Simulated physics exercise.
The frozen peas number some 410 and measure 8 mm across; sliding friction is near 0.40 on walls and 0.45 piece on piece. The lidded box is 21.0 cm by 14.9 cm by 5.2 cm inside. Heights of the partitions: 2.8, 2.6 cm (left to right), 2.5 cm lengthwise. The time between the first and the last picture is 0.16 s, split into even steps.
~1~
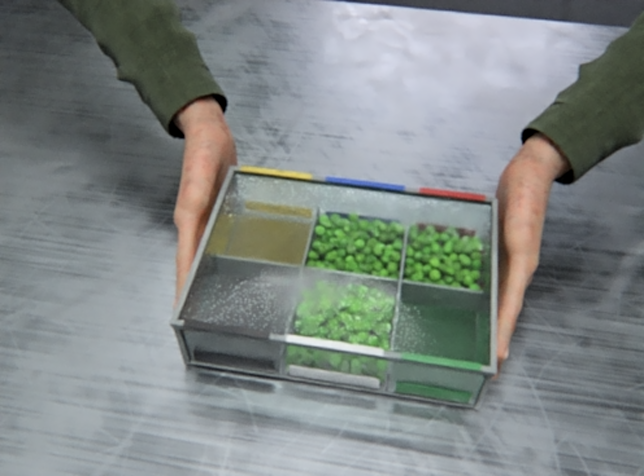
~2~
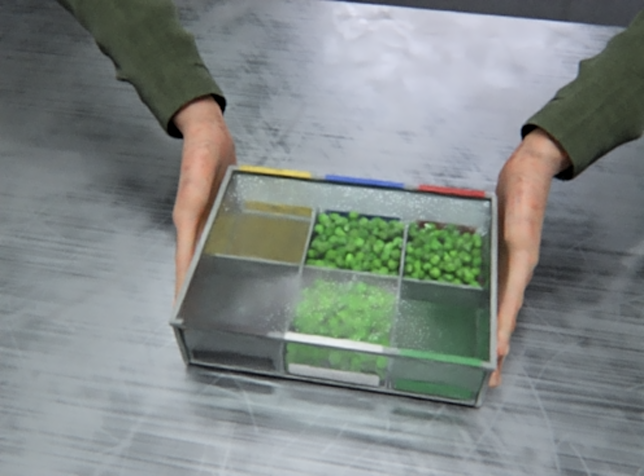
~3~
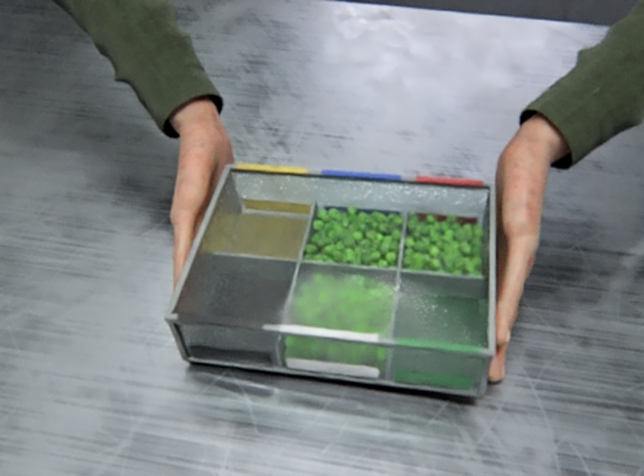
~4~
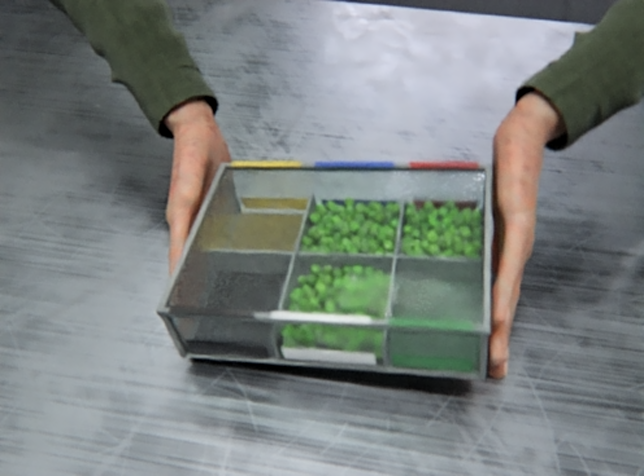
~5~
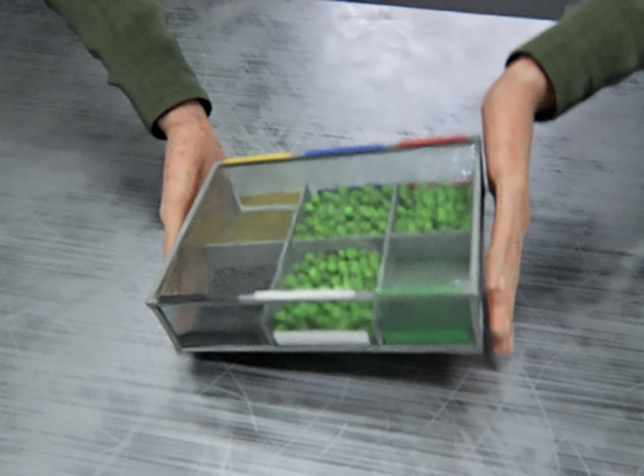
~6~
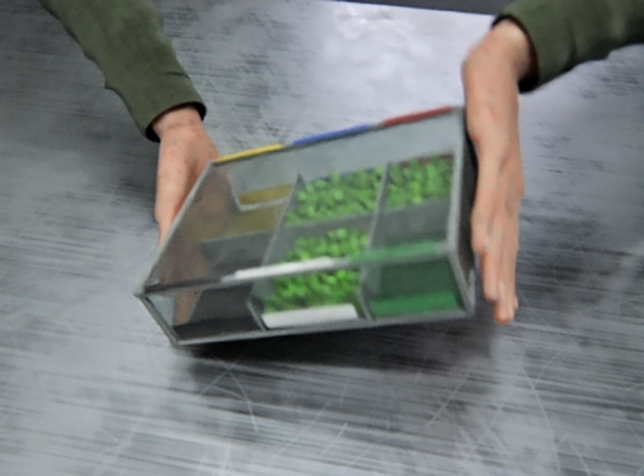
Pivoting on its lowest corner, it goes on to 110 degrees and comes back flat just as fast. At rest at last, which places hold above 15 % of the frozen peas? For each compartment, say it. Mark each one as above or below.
Marked: Red below; blue above; green below; yellow above; white below; black above.
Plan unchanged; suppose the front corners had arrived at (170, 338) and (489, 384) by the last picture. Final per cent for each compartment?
Result - red: 0 %; blue: 0 %; green: 30 %; yellow: 0 %; white: 55 %; black: 20 %.
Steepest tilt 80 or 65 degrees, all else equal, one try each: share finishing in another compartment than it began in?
70 % and 45 %.
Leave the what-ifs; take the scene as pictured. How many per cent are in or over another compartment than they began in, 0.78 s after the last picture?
I'd say around 90 per cent.
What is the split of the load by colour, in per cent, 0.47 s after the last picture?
Red 10, blue 40, green 0, yellow 25, white 10, black 15.
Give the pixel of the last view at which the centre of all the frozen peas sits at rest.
Centre at rest, approx.: (270, 244) px.
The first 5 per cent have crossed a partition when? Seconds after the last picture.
Around 0.30 seconds.
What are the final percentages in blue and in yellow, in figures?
The blue one gets 20 per cent and the yellow one 55 per cent.
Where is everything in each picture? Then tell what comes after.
Box tilt 0 degrees, front corners at (178, 321) and (490, 369); red 30 %, blue 40 %, white 30 %, in the first frame.
Box tilt 1 degrees, front corners at (176, 320) and (490, 364), in the second frame.
Box tilt 4 degrees, front corners at (172, 316) and (488, 351), lowest corner left back, in the third frame.
Box tilt 9 degrees, front corners at (165, 309) and (483, 328), lowest corner left back, in the fourth frame.
Box tilt 16 degrees, front corners at (154, 300) and (470, 291), lowest corner left back, in the fifth frame.
Box tilt 24 degrees, front corners at (142, 291) and (448, 247), lowest corner left back; red 30 %, blue 40 %, white 30 %, in the sixth frame.
Then, 0.47 s after the last picture, tilt 109 degrees; red 10 %, blue 40 %, yellow 25 %, white 10 %, black 15 %.
Then, 0.78 s after the last picture, tilt 46 degrees; blue 20 %, yellow 55 %, black 20 %.
Then, 1.19 s after the last picture, tilt 0 degrees; blue 20 %, yellow 55 %, black 20 %.
In the end, red 0 %, blue 20 %, green 0 %, yellow 55 %, white 0 %, black 25 %.
